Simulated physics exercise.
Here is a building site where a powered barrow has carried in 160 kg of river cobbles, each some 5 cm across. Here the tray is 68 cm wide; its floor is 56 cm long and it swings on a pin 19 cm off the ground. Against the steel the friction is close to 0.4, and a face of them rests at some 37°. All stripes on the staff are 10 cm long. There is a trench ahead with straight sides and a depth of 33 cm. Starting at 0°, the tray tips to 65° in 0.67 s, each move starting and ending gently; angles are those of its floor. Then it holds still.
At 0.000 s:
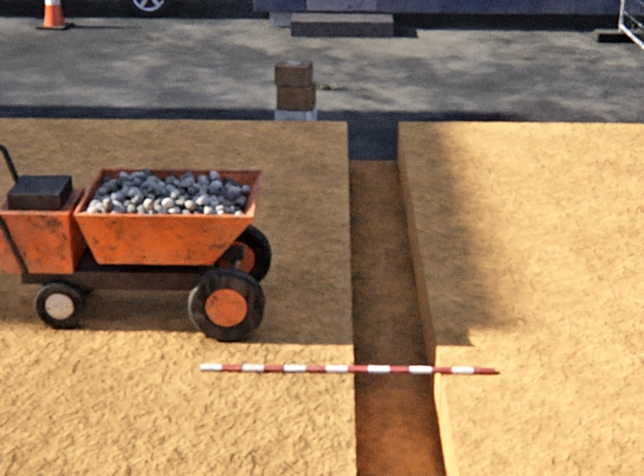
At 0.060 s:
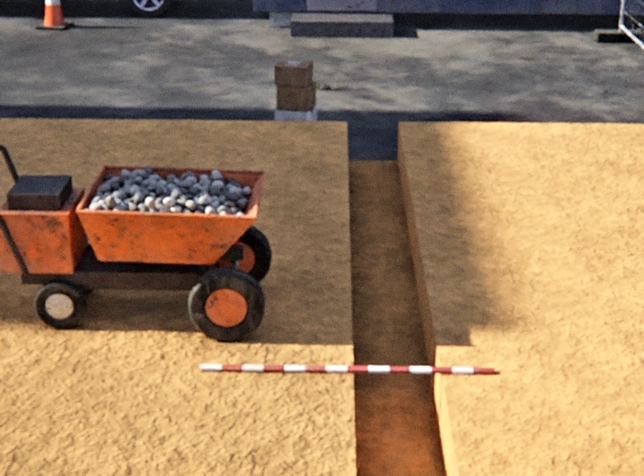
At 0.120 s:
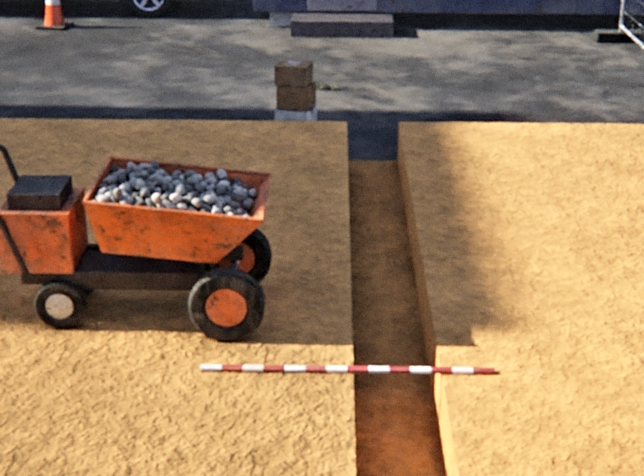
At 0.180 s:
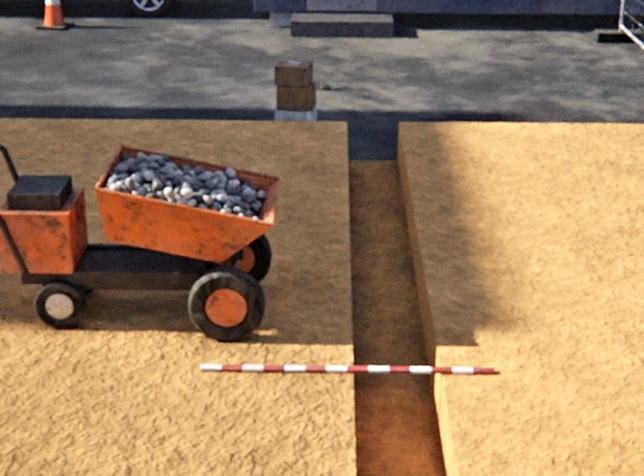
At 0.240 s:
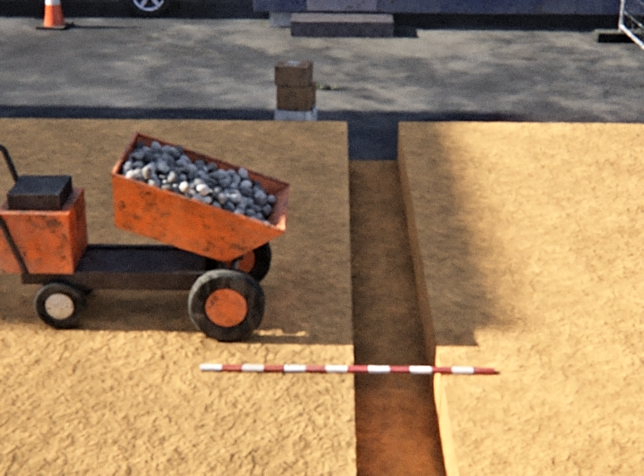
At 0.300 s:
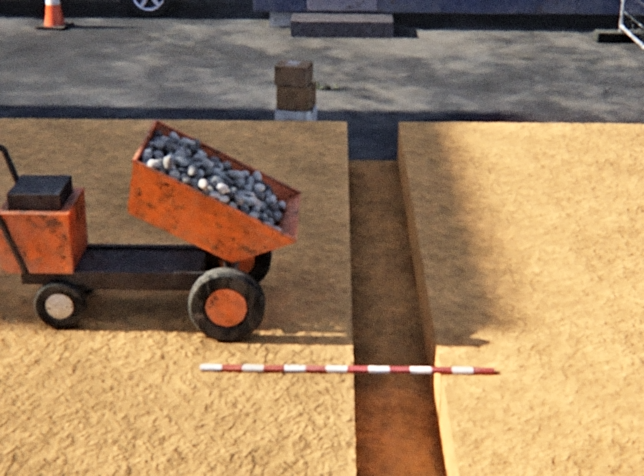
The footage shows an orange powered barrow loaded with grey river cobbles standing left of a straight-sided trench, near a red-and-white striped staff, as its tray tilts steadily, the left end rising and the cobbles leaning rightward with it.
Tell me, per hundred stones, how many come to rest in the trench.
94 per hundred.
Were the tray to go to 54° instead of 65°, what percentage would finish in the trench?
It would be near 55 per cent.
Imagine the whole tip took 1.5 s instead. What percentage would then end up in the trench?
My guess is near 95 percent.
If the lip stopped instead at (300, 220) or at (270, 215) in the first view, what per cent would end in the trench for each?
From the first place around 70 per cent, from the other around 95.
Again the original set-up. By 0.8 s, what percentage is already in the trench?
Some 20 per cent.
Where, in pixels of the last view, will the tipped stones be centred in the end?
Resting centre: About (389, 353).
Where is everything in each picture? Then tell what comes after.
The tray is at 0°, its lip at (254, 217); the top of the load is at (160, 184), in the first frame.
The tray is at 1°, its lip at (256, 218); the top of the load is at (151, 182); the stones move at 0.4 m/s on average, in the second frame.
Lip at (263, 220), floor tilted 6°, highest stones at (140, 176); the stones move at 0.8 m/s on average, in the third frame.
Lip at (273, 225), floor tilted 12°, highest stones at (134, 164); the stones move at 1.0 m/s on average, in the fourth frame.
Lip at (285, 232), floor tilted 19°, highest stones at (140, 155); the stones move at 1.2 m/s on average, in the fifth frame.
Lip at (296, 241), floor tilted 27°, highest stones at (159, 143); the stones move at 1.3 m/s on average, in the sixth frame.
After 0.5 s the floor is at 55°; 100 % in the tray; the foremost stones are at (313, 245).
After 0.8 s the floor is at 65°; 77 % in the tray, 5 % short of the trench, 19 % in the trench; the foremost stones are at (398, 339).
After 1.1 s the floor is at 65°; 31 % in the tray, 4 % short of the trench, 64 % in the trench, 1 % past the trench; the foremost stones are at (470, 301).
After 3.1 s the floor is at 65°; 0 % in the tray, 5 % short of the trench, 94 % in the trench, 1 % past the trench; the foremost stones are at (551, 299).
